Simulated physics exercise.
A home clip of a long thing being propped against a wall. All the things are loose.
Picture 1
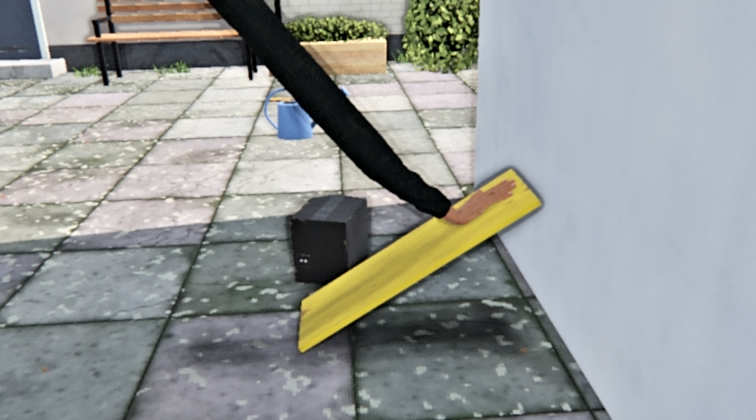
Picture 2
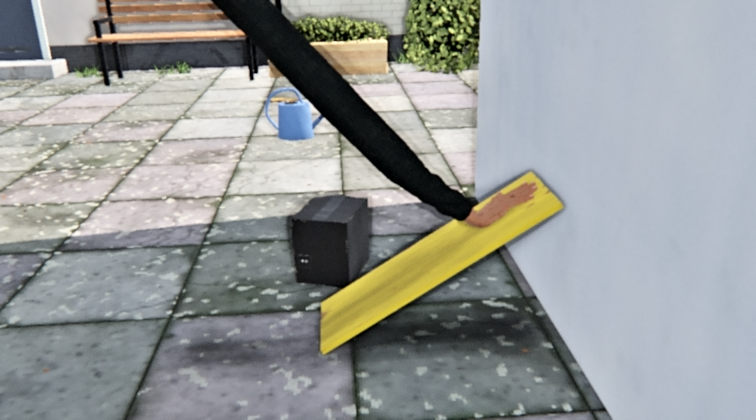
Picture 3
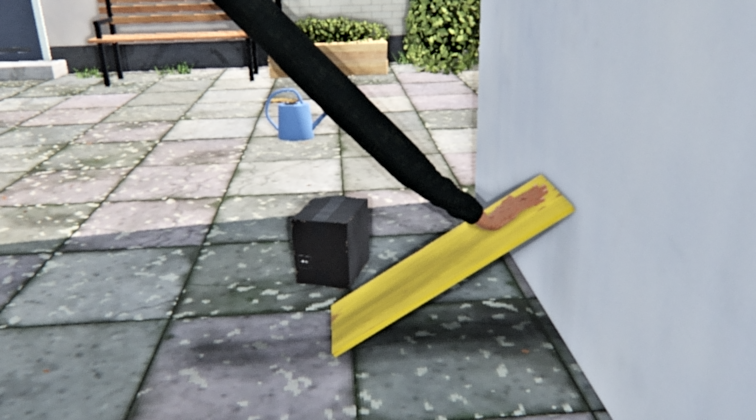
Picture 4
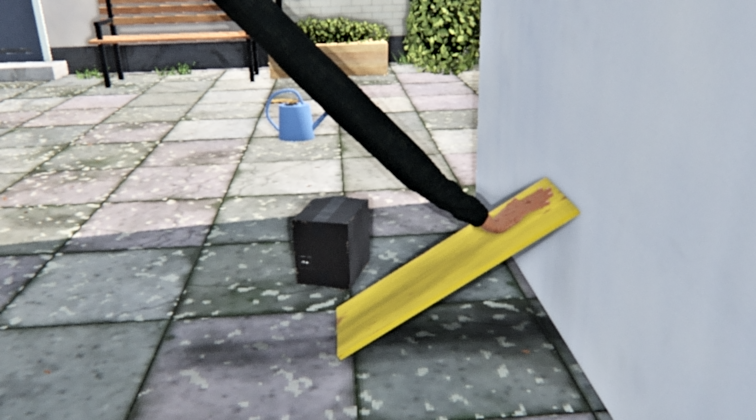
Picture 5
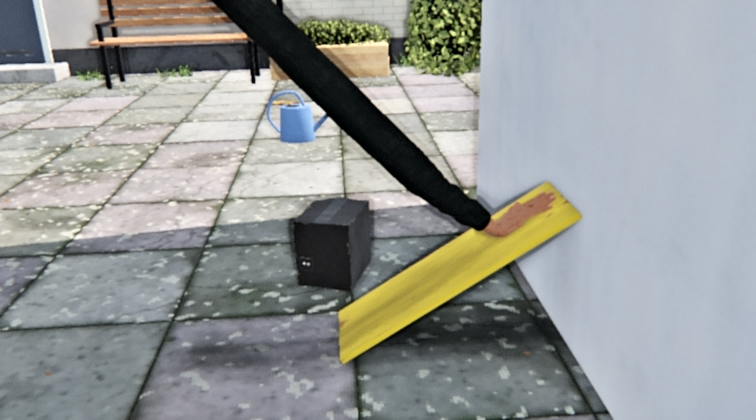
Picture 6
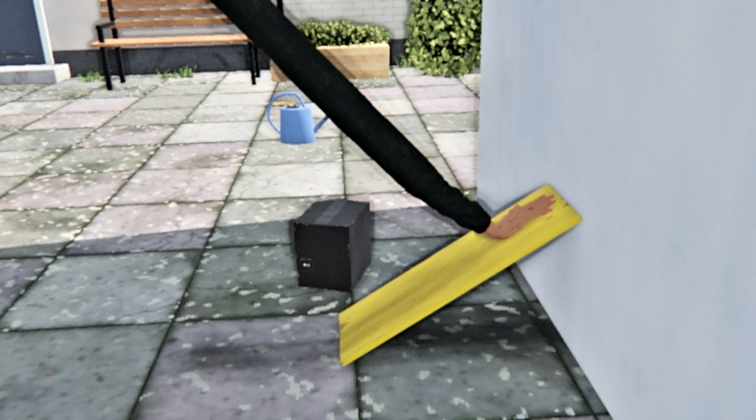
An arm in a black sleeve reaches down from the top over a paved yard, seen from slightly above, with a pale wall on the right. Its hand is on a slanted yellow board, with a black box behind it and a blue watering can, wooden bench and planter farther back. The hand moves the board a short way right until it leans on the wall, still held, while the box stays put.
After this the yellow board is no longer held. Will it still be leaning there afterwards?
It slides down.
Then, 0.30 s later than the last frame, yellow board sunk by 13° near (438, 296).
Then, 0.40 s later than the last frame, yellow board sunk by 31° near (427, 331).
Then, 0.50 s later than the last frame, yellow board sunk by 31° near (426, 327).
When it is over, moved from the start, yellow board; black box as before. End places, in pixels of the last picture, yellow board near (427, 333). The board slips out.
